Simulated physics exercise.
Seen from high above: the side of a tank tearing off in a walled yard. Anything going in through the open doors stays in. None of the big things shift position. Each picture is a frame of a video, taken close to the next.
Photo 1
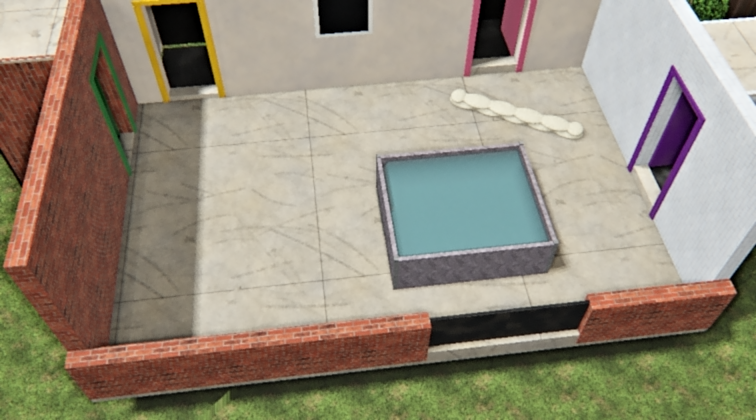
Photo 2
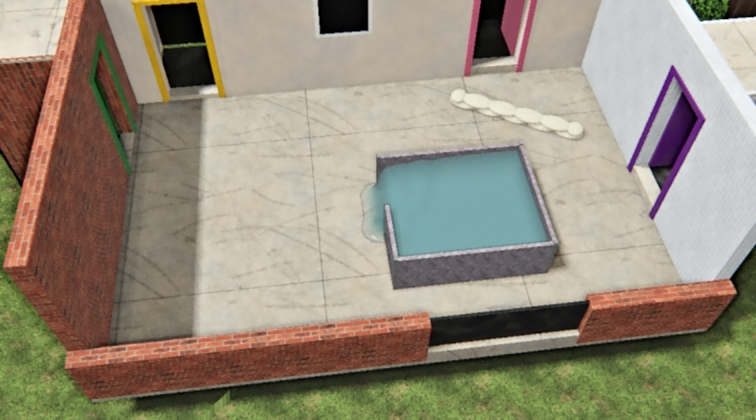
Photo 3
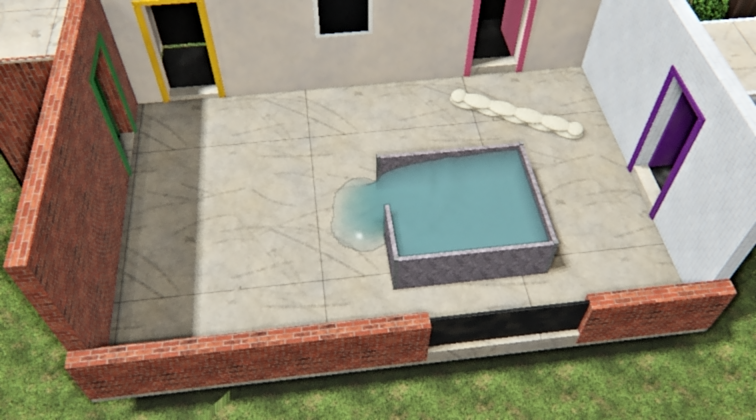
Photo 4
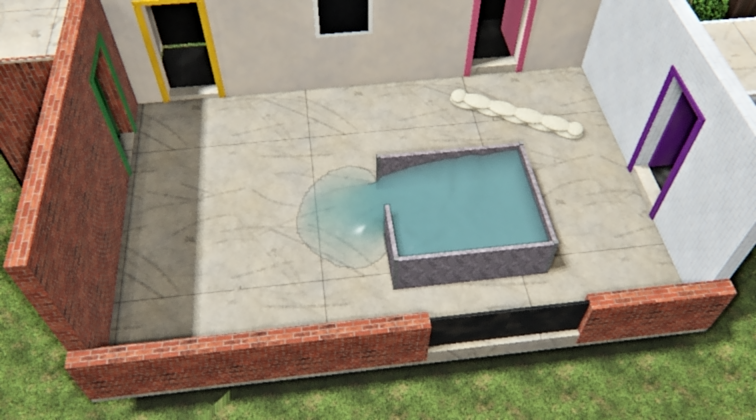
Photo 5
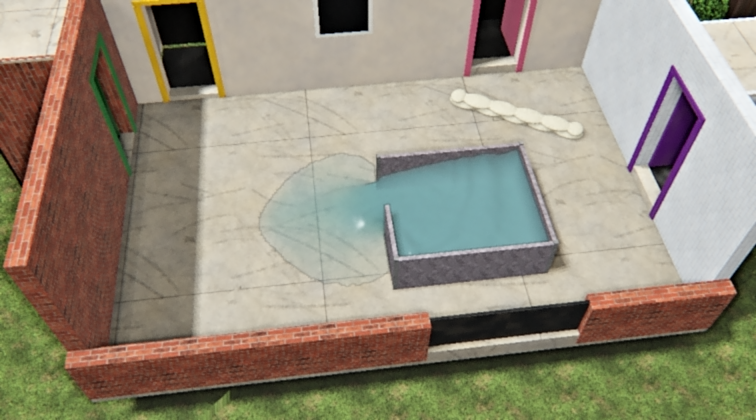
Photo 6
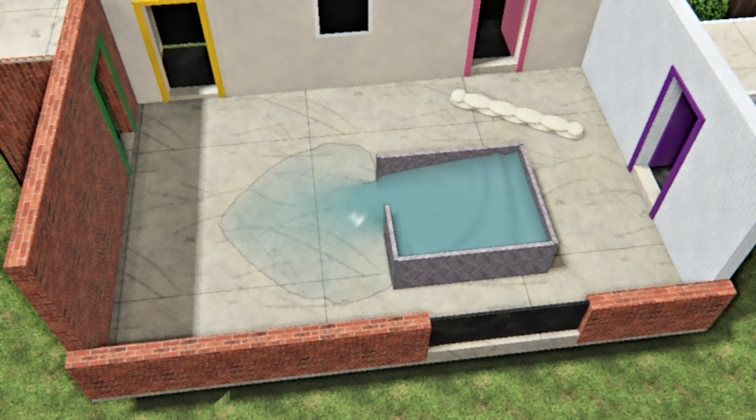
Water pours from a tank's torn left side and spreads left across the walled yard.
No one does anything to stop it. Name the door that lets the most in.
Green.
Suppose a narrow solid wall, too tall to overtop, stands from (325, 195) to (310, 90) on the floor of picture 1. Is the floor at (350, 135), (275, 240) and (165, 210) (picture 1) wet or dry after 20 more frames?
Taking them as you listed them, they'd be drenched, drenched and drenched.
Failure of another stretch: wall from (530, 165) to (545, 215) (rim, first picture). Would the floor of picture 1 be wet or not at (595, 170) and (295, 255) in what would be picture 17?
Well, the first point ends up swamped, and the second one ends up unwetted.
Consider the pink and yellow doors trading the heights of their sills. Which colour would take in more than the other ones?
That would be the green door.
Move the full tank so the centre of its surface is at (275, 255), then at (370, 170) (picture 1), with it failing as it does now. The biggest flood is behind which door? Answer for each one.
Case one: The door marked yellow; case two: The green one.
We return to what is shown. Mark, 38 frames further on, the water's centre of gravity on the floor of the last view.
Centre: Close to (295, 219).
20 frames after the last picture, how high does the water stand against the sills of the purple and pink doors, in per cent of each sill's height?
In order: Roughly 0 % and 0 %.
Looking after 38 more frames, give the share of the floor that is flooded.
Estimate: Near 55 %.
A moment on, water covers 35 % of the floor; green door not reached, pink door not reached, yellow door not reached, purple door not reached.
Next, water covers 45 % of the floor; green door some in, pink door not reached, yellow door wet at the sill, nothing in, purple door not reached.
Then, water covers 45 % of the floor; green door a lot in, pink door not reached, yellow door a trickle in, purple door not reached.
Later, water covers 55 % of the floor; green door a lot in, pink door not reached, yellow door some in, purple door not reached.
In the end, water covers 80 % of the floor; green door a lot in, pink door wet at the sill, nothing in, yellow door some in, purple door not reached; the green door has let in the most.
